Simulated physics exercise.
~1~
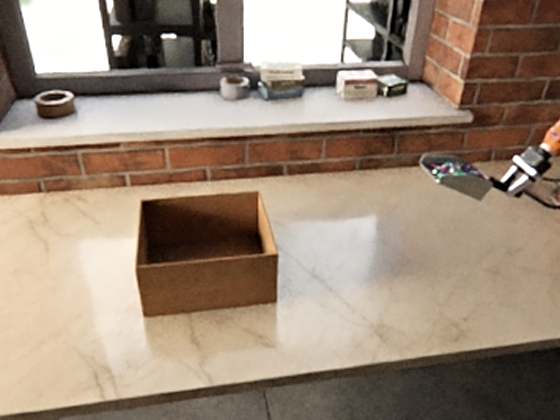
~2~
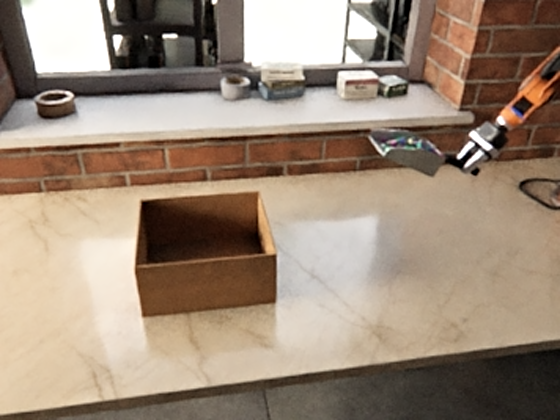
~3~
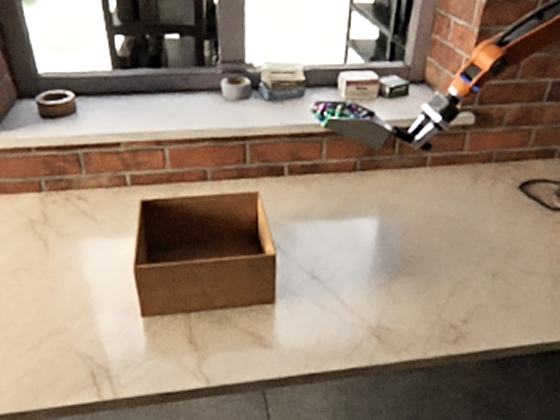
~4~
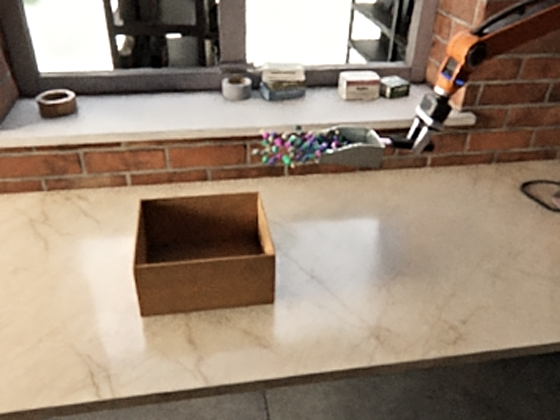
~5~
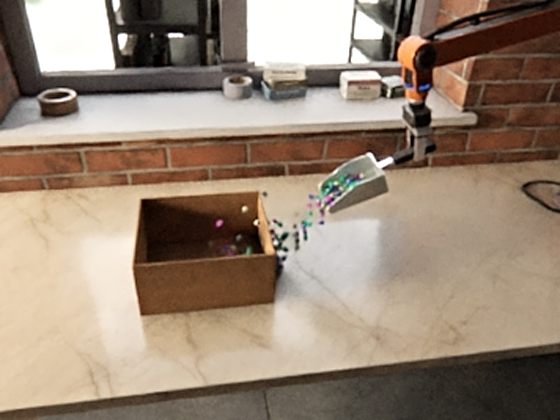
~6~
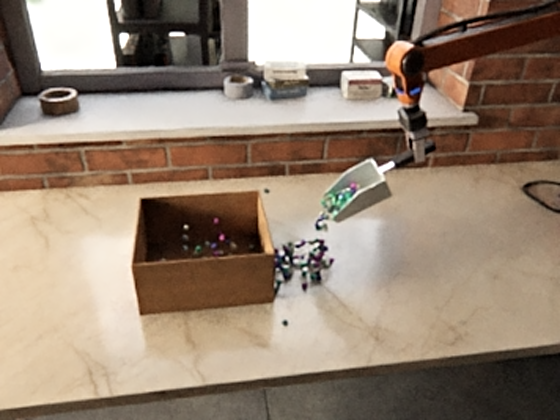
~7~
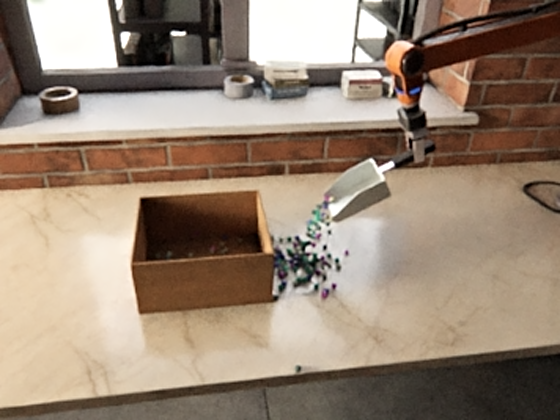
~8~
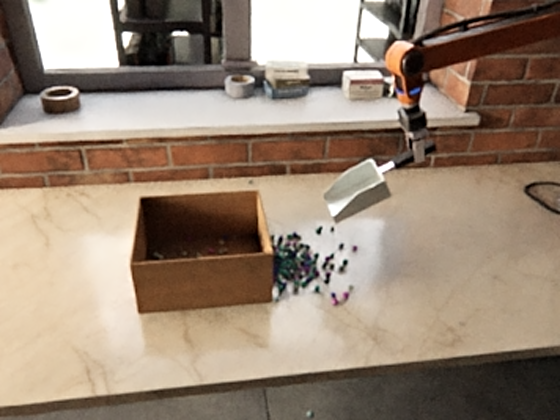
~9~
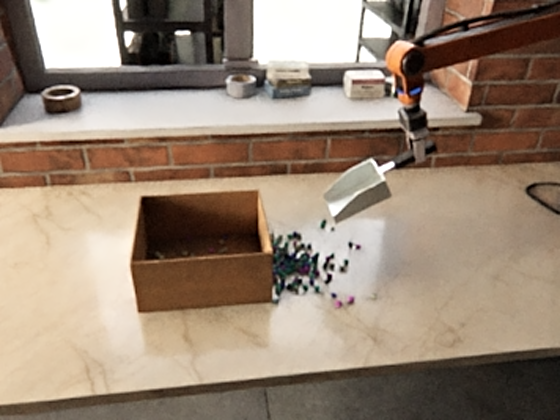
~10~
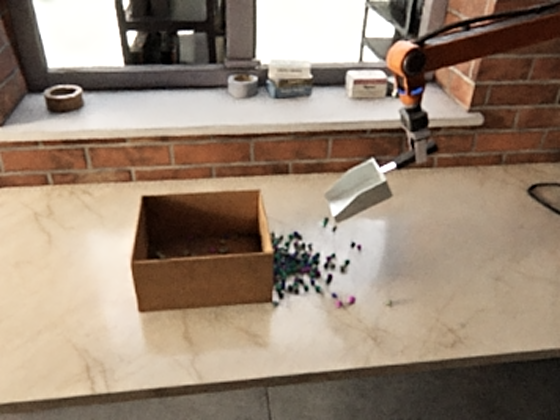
Robotic arm tipping a scoop of colourful sweets beside a brown box, a few landing inside but most scattering across the table.
